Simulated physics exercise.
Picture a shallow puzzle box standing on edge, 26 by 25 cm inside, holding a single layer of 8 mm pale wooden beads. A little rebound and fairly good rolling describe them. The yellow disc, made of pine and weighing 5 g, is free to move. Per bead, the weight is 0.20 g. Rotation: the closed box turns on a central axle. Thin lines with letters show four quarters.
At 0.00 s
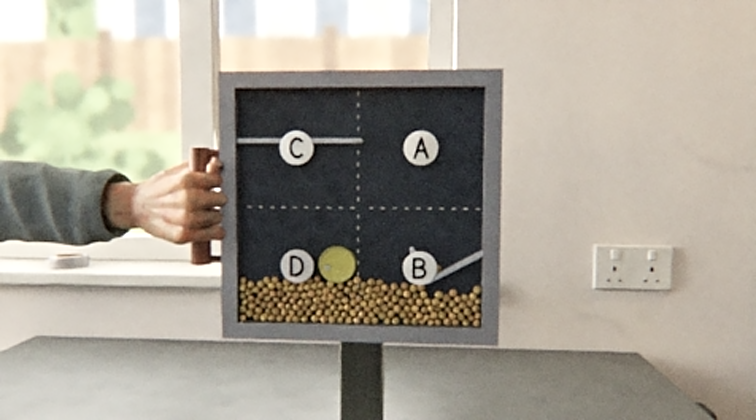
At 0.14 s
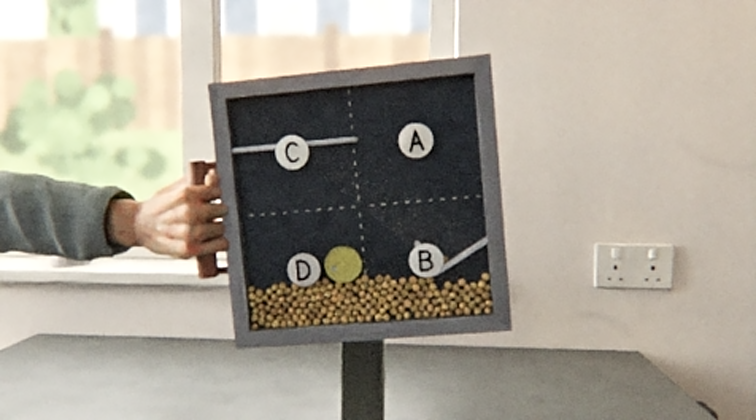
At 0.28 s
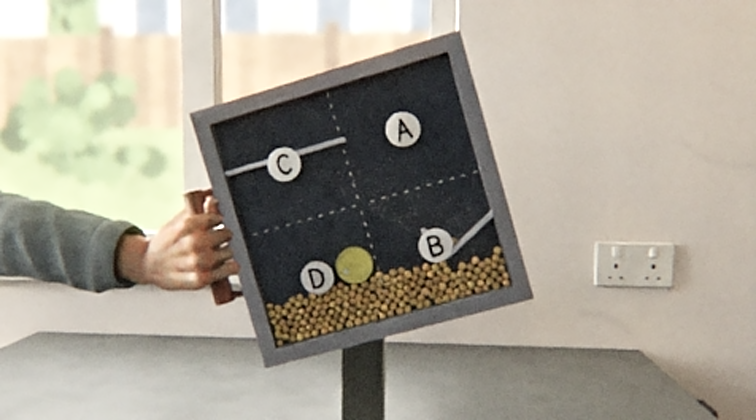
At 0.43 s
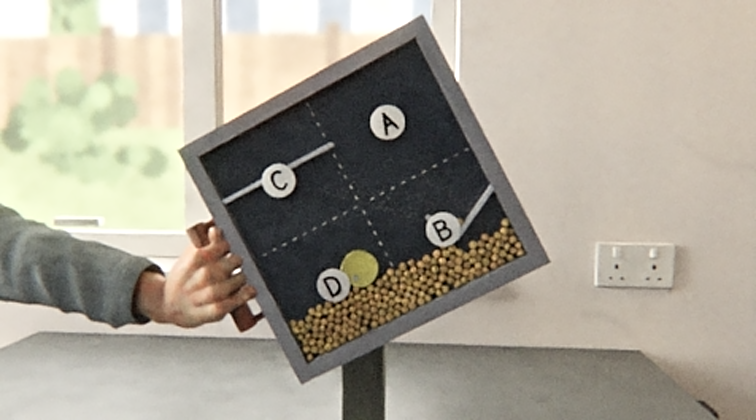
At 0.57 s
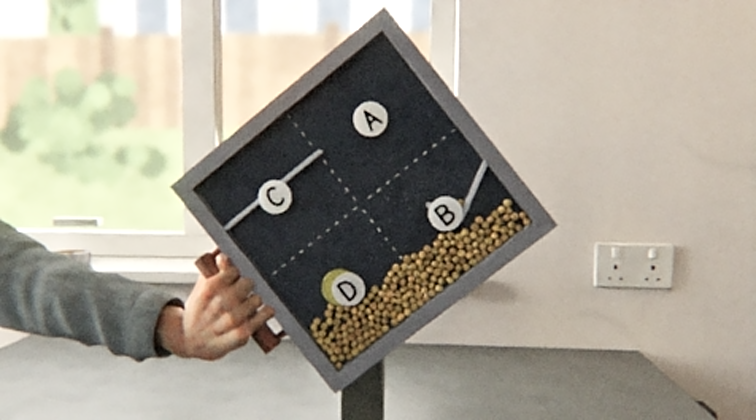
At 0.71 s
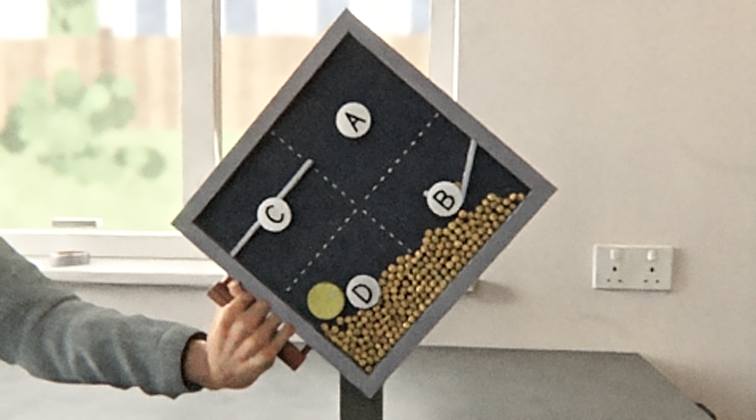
A hand turns the square box anticlockwise as beads shift and the yellow disc moves left past D.
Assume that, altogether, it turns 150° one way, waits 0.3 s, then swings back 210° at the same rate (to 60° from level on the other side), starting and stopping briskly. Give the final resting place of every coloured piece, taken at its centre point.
Resting place: B.
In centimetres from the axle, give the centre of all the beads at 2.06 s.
Right by about 8 cm and below by about 4 cm.
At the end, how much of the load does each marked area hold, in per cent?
At the end, quarter A has 0 percent, quarter B has 65 percent, quarter C has 0 percent and quarter D has 35 percent.
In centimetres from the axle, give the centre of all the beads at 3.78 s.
Some 4 cm left and 9 cm below.
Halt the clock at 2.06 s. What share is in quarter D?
50 %.
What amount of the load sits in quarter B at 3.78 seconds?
Some 0 per cent.
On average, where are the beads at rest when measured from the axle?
Some 6 cm left and 7 cm below.
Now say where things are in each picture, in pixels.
In the first picture, level; about 180 beads; beads centred (354, 302); top one (438, 269); yellow disc (338, 264); A (421, 148), B (420, 268), C (297, 148), D (297, 266).
In the second picture, turned 5° anticlockwise; beads centred (364, 301); top one (444, 260).
In the third picture, turned 16° anticlockwise; beads centred (382, 297); top one (453, 241); wall ends (424, 231), (343, 140).
In the fourth picture, turned 28° anticlockwise; beads centred (400, 292); top one (506, 222); yellow disc (360, 268).
In the fifth picture, turned 39° anticlockwise; beads centred (410, 286); top one (508, 203).
In the sixth picture, turned 50° anticlockwise; beads centred (417, 283); top one (458, 186); yellow disc (326, 300); A (353, 120), B (445, 199), C (274, 215), D (364, 292).
By 2.06 s, it stands 150° anticlockwise; the beads' middle is 8 cm right of and 4 cm below the centre; C 50 %, D 50 %; yellow disc in D.
By 3.78 s, it stands 45° anticlockwise; the beads' middle is 4 cm left of and 9 cm below the centre; C 35 %, D 65 %; yellow disc in D.
By 5.20 s, it stands 60° clockwise; the beads' middle is 7 cm left of and 6 cm below the centre; B 60 %, D 40 %; yellow disc in B.
At rest by 6.5 s, it stands 60° clockwise; A 0 %, B 65 %, C 0 %, D 35 %; yellow disc in B.
